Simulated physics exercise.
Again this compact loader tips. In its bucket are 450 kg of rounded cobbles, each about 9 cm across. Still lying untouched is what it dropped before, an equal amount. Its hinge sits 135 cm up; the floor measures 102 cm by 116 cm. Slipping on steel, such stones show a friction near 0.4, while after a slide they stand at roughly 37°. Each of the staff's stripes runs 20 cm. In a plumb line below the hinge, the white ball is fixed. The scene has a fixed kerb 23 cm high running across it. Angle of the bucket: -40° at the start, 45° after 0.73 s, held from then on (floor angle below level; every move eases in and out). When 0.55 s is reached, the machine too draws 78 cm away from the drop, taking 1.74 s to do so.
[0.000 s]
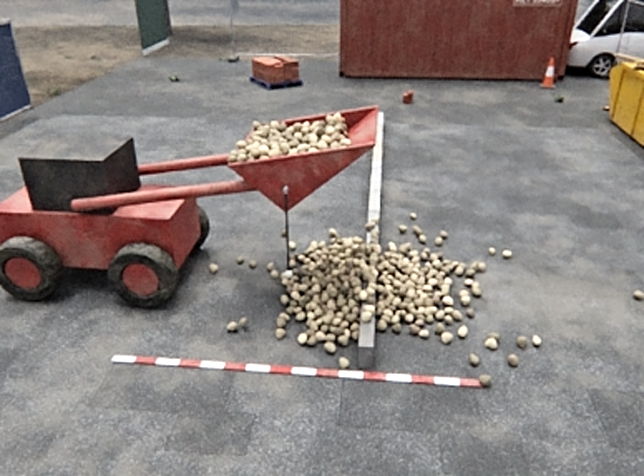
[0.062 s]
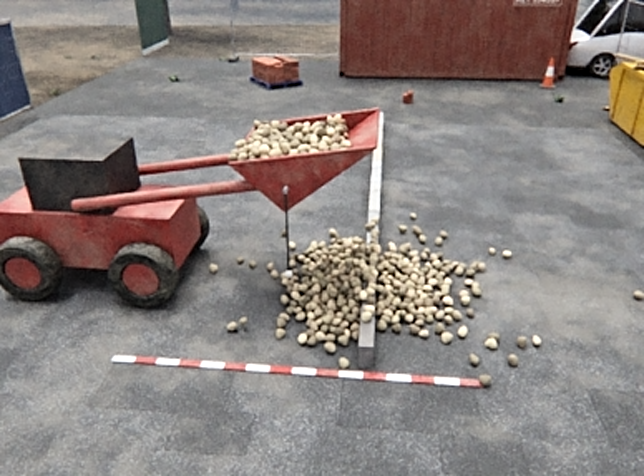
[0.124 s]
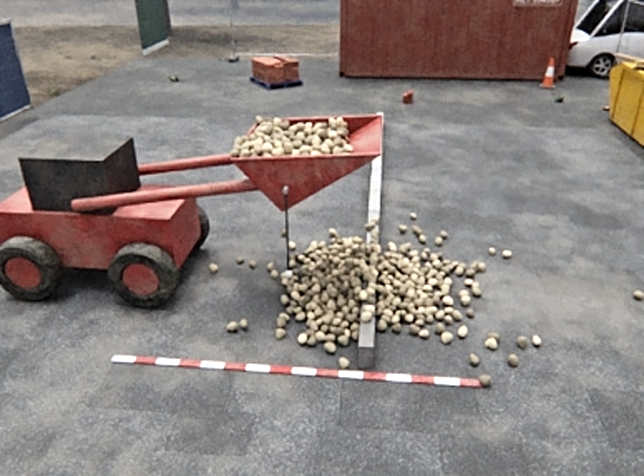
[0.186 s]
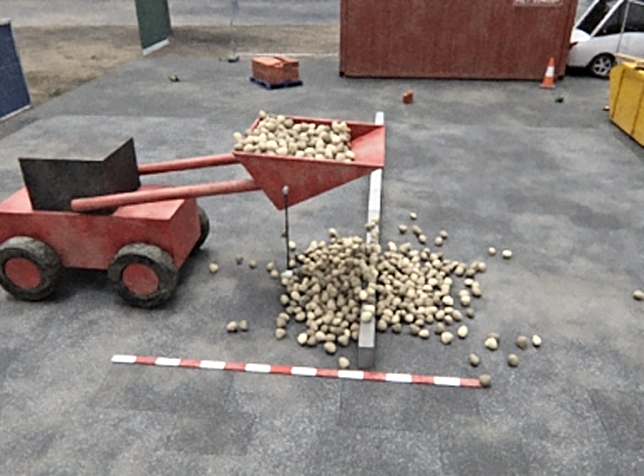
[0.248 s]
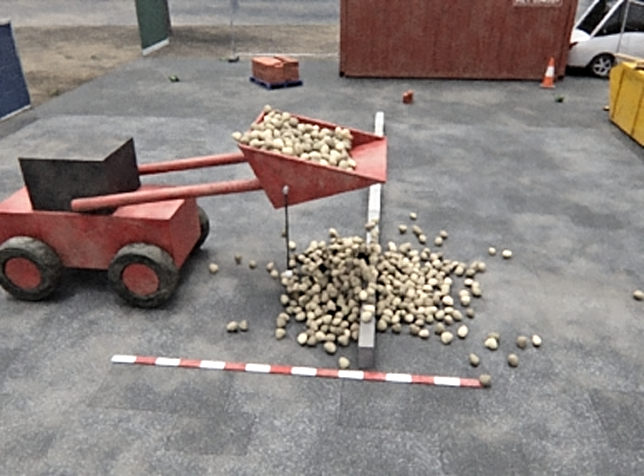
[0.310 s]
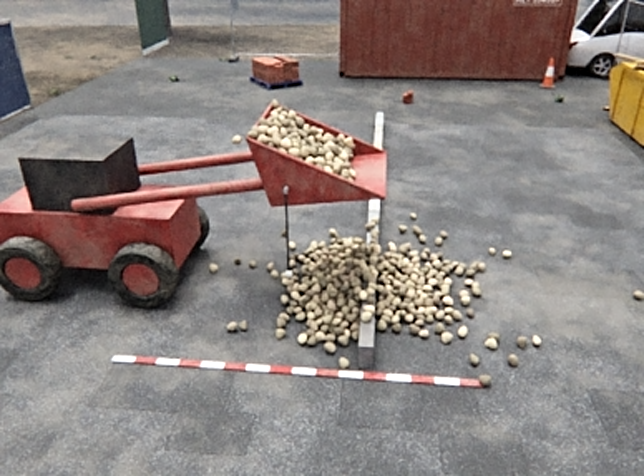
A red loader bucket full of rounded stones tilting its front edge downward above a motionless stone pile straddling a kerb.
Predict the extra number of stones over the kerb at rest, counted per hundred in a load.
About 44 more per hundred stones.
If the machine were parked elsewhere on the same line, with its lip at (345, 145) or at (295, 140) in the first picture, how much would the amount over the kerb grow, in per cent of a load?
About 15 per cent for the first, 0 per cent for the second.
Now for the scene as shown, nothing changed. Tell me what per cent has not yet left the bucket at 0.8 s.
Near 70 per cent of the load is held.
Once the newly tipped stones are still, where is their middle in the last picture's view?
Centre at roughly (360, 276).
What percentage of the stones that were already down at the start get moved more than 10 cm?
Roughly 15 per cent of them.
After 0.6 s the floor is at 32°; in per cent of one load, 100 in the bucket, 67 on this side of the kerb, 35 over the kerb; the foremost stones are at (519, 292).
After 0.8 s the floor is at 45°; in per cent of one load, 71 in the bucket, 96 on this side of the kerb, 35 over the kerb; the foremost stones are at (519, 292).
After 2.7 s the floor is at 45°; in per cent of one load, 0 in the bucket, 123 on this side of the kerb, 79 over the kerb; the foremost stones are at (582, 290).
After 5.4 s the floor is at 45°; in per cent of one load, 0 in the bucket, 123 on this side of the kerb, 79 over the kerb; the foremost stones are at (582, 290). Net gain over the kerb, 44.
